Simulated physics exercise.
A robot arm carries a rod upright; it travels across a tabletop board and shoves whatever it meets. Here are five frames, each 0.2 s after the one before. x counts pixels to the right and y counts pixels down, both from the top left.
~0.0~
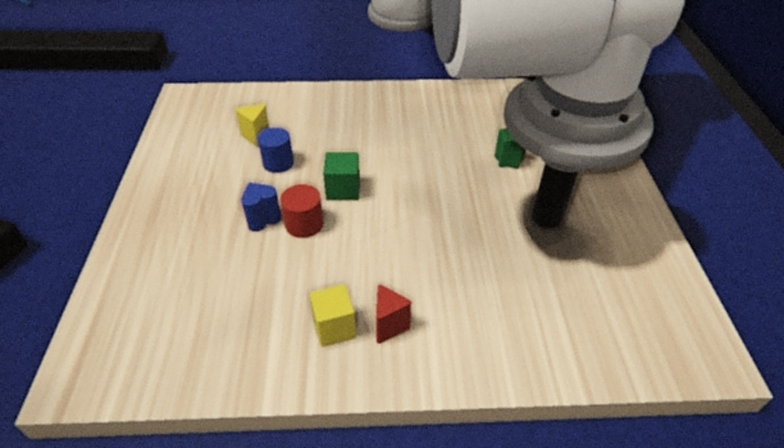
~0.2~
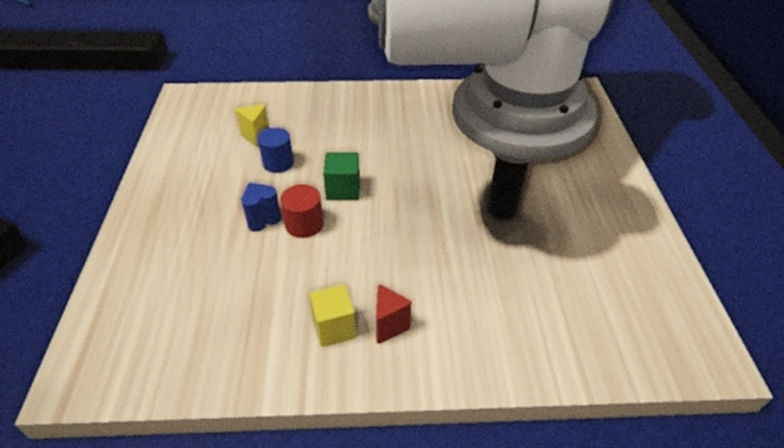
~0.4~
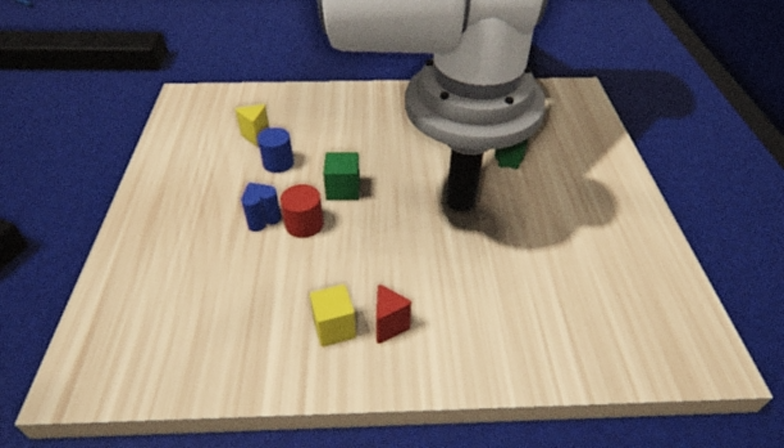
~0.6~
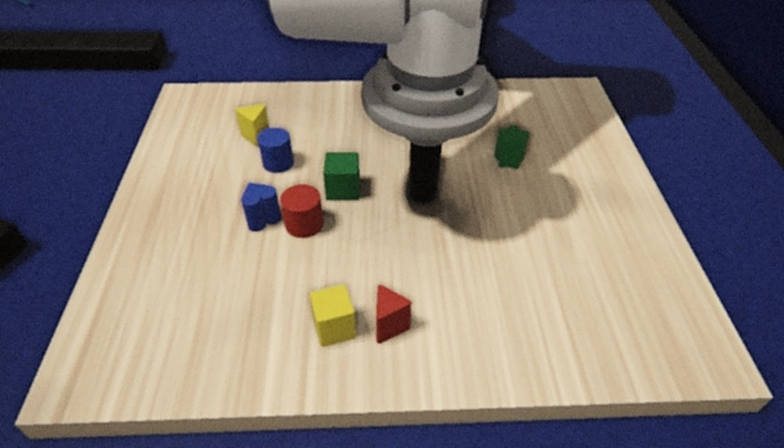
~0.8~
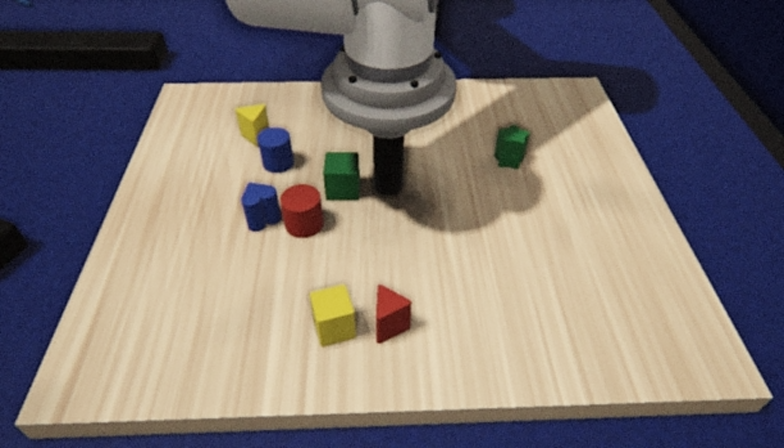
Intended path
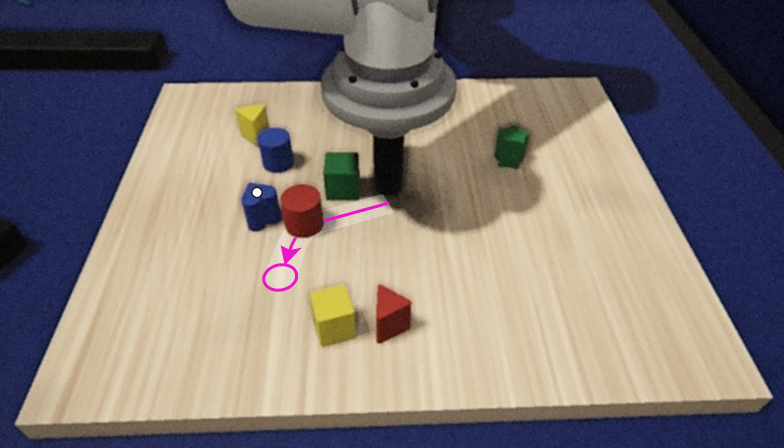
On a wooden board, a robot arm moves its black rod left among still coloured blocks.
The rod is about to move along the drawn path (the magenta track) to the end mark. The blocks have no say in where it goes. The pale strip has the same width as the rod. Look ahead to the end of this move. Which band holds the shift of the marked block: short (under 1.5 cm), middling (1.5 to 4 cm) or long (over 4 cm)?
Distance: 1.5 to 4 cm.
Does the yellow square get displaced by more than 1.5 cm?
No, that is not how it ends up.
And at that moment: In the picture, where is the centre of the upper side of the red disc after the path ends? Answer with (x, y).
Its top middle will sit at (253, 210).
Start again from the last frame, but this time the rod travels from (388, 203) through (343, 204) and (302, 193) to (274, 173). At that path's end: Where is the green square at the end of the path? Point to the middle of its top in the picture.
So, by the moment the path ends, you'll find the top centre of the green square at (310, 144).
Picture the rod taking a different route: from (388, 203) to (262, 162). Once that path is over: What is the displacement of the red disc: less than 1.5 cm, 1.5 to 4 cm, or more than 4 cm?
Displacement: Within 1.5 cm.
Path on the board, from (388, 203) over (341, 216) and (297, 237) to (280, 277); the dot is on the blue heart.
The first path, step by step. One third of the way, rod (339, 199); nothing pushed yet.
Two thirds of the way, rod (293, 220); blue heart (233, 191); red disc (255, 209).
At the end, rod (277, 260); blue heart (233, 191); red disc (253, 210); yellow square in place; green square in place.
